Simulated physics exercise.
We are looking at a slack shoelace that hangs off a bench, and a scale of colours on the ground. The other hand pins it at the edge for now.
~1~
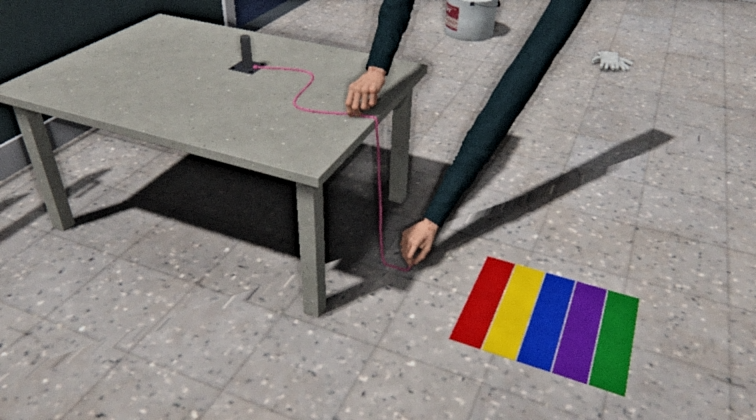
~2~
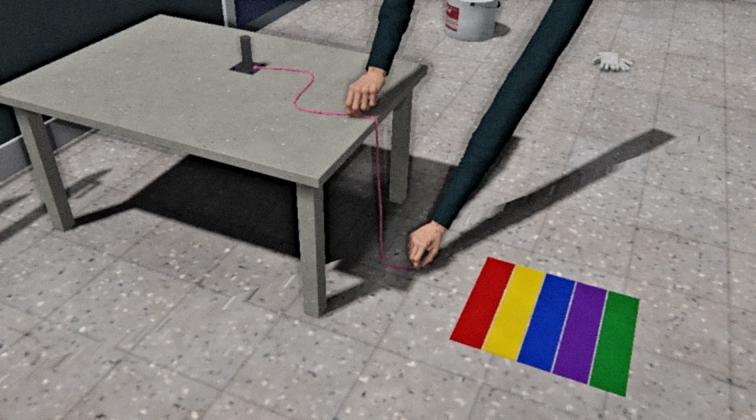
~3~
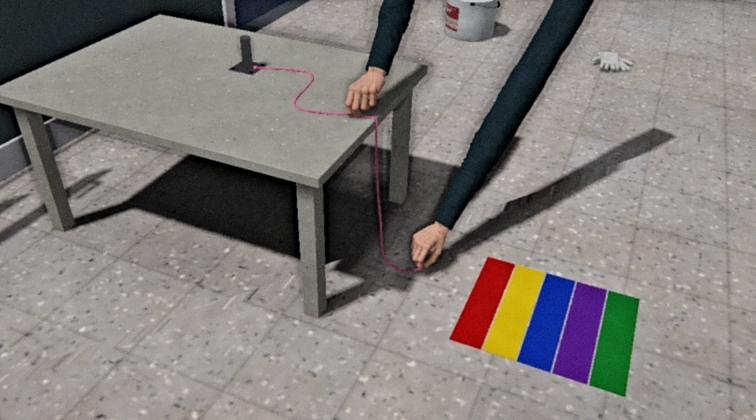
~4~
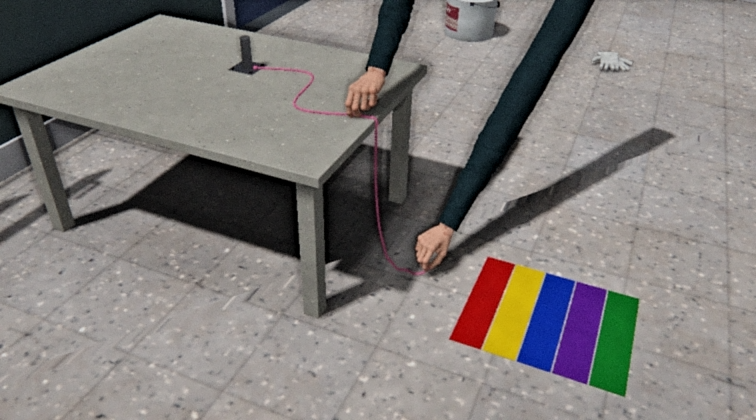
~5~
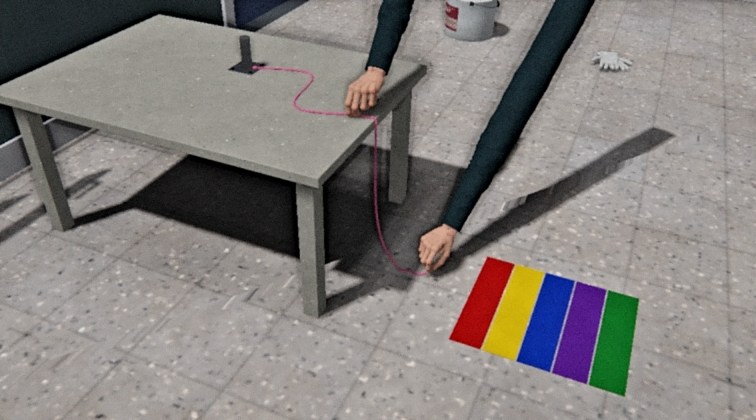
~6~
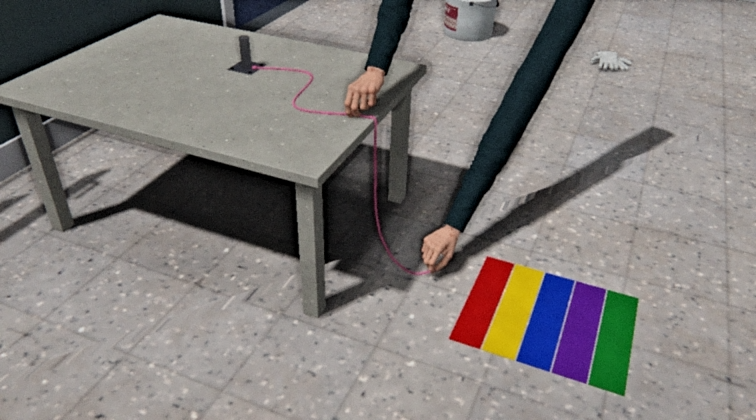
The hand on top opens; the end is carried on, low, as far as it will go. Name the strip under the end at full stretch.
It gets as far as the purple strip.
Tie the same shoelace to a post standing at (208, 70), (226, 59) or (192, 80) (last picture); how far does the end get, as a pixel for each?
In that order: (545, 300), (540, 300) and (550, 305).
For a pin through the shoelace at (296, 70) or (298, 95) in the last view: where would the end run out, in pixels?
Near (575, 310) and (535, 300).
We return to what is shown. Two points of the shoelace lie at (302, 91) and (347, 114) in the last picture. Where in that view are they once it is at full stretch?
Near (331, 97) and (402, 138).
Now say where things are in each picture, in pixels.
In the first frame, end (413, 263); red (472, 327); yellow (505, 337); blue (539, 348); purple (574, 359); green (610, 371).
In the second frame, end (420, 266); shoelace through (285, 70) (306, 88) (322, 113) (377, 135) (380, 196) (382, 252).
In the third frame, end (423, 267).
In the fourth frame, end (428, 268); shoelace through (285, 70) (306, 88) (321, 113) (376, 135) (376, 195) (385, 252).
In the fifth frame, end (432, 269).
In the sixth frame, end (435, 270); shoelace through (284, 69) (305, 88) (321, 113) (375, 135) (375, 195) (389, 252).
Early on, end near (530, 298); over yellow.
Midway, end near (565, 308); over blue.
At the end of the slack, end near (586, 314); over purple. The purple one.
